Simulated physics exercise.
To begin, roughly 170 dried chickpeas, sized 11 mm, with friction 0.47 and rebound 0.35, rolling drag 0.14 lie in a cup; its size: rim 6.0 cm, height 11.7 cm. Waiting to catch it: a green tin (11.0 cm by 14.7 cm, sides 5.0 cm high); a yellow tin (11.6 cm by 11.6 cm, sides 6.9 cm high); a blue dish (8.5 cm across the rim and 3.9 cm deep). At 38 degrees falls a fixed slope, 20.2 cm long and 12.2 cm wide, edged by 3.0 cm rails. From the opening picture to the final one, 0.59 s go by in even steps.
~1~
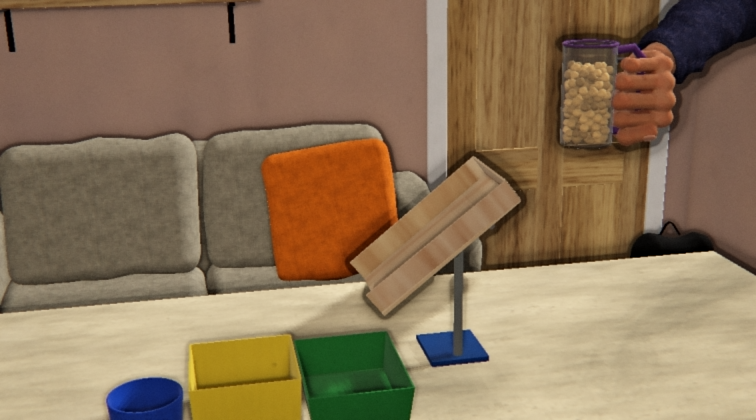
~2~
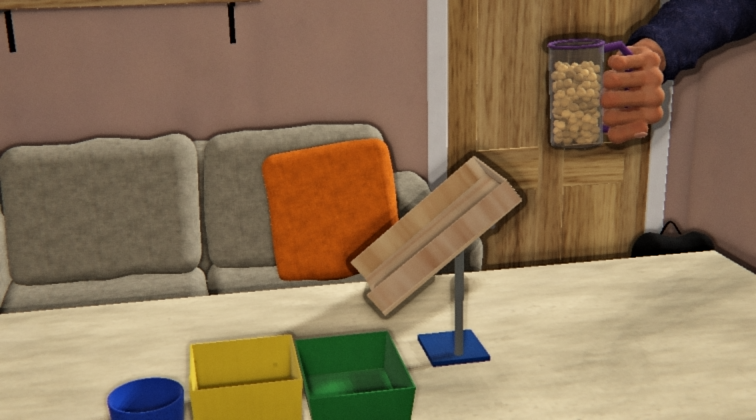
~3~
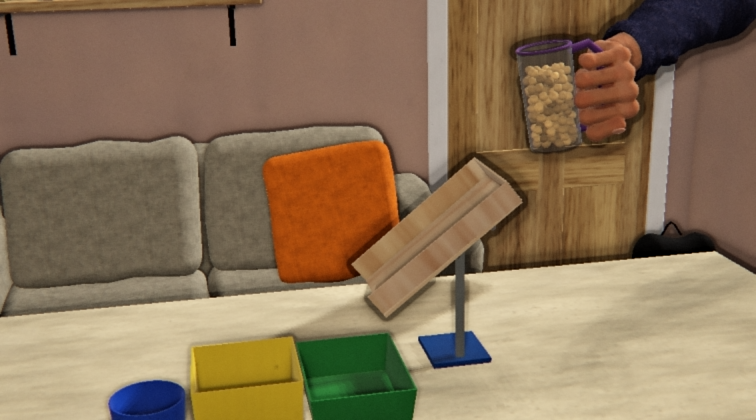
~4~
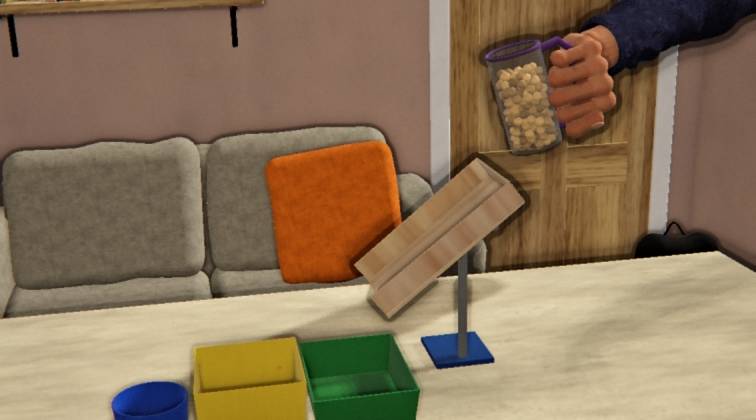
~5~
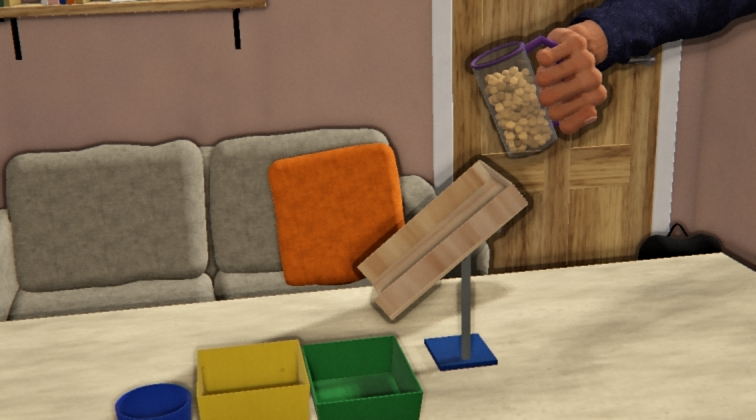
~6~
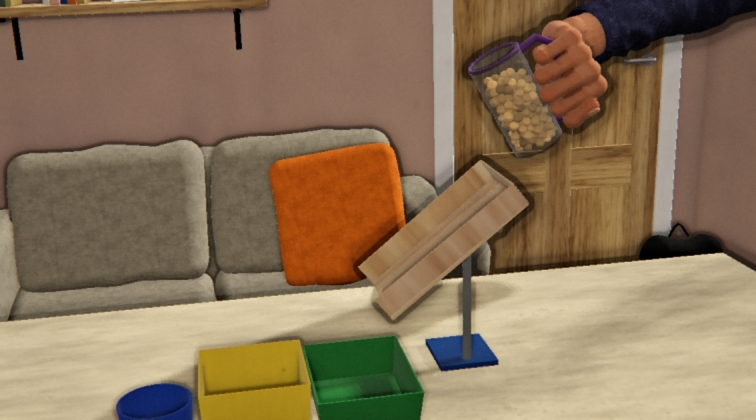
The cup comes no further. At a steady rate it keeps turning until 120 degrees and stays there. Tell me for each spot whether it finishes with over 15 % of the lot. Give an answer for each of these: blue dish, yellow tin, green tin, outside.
Blue dish: It does not; yellow tin: It does not; green tin: It does; outside everything: It does not.
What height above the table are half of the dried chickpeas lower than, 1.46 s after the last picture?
36 centimetres or so.
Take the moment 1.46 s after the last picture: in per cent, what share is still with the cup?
Roughly 100 per cent of the load is still held.
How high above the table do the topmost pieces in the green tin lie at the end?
Roughly 2.5 centimetres above the table.
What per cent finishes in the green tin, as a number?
Close to 95 in a hundred, I'd say.
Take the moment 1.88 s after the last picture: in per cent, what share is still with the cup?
Remaining: Approx. 30 %.
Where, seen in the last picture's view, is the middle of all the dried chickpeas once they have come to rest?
Near (355, 399).
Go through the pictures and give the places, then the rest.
The first frame shows cup at (590, 62); tilt 0 degrees; moved 0.0 cm; lip at (566, 45); top of the load at (587, 67); green tin at (351, 362); yellow tin at (243, 361); blue dish at (145, 394).
The second frame shows cup at (576, 63); tilt 3 degrees; moved 1.5 cm; lip at (551, 47); top of the load at (574, 67).
The third frame shows cup at (546, 68); tilt 10 degrees; moved 4.8 cm; low side left; lip at (519, 53); top of the load at (537, 70).
The fourth frame shows cup at (518, 71); tilt 16 degrees; moved 8.2 cm; low side left; lip at (488, 59); top of the load at (509, 73).
The fifth frame shows cup at (505, 75); tilt 22 degrees; moved 9.7 cm; low side left; lip at (474, 67); top of the load at (506, 76).
The sixth frame shows cup at (504, 78); tilt 29 degrees; moved 9.7 cm; low side left; lip at (471, 72); top of the load at (518, 76); green tin at (360, 367); yellow tin at (252, 367); blue dish at (154, 401).
Then, 0.56 s after the last picture, tilt 60 degrees; cup 100 %; middle of all pieces near (523, 107).
Then, 1.03 s after the last picture, tilt 85 degrees; cup 100 %; middle of all pieces near (524, 104).
Then, 1.46 s after the last picture, tilt 109 degrees; cup 100 %; middle of all pieces near (520, 105).
Then, 1.88 s after the last picture, tilt 120 degrees; slope 45 %, green tin 20 %, cup 30 %, in the air 5 %; middle of all pieces near (428, 232).
In the end, yellow tin 5 %, slope 0 %, outside 0 %, green tin 95 %, cup 0 %, blue dish 0 %.
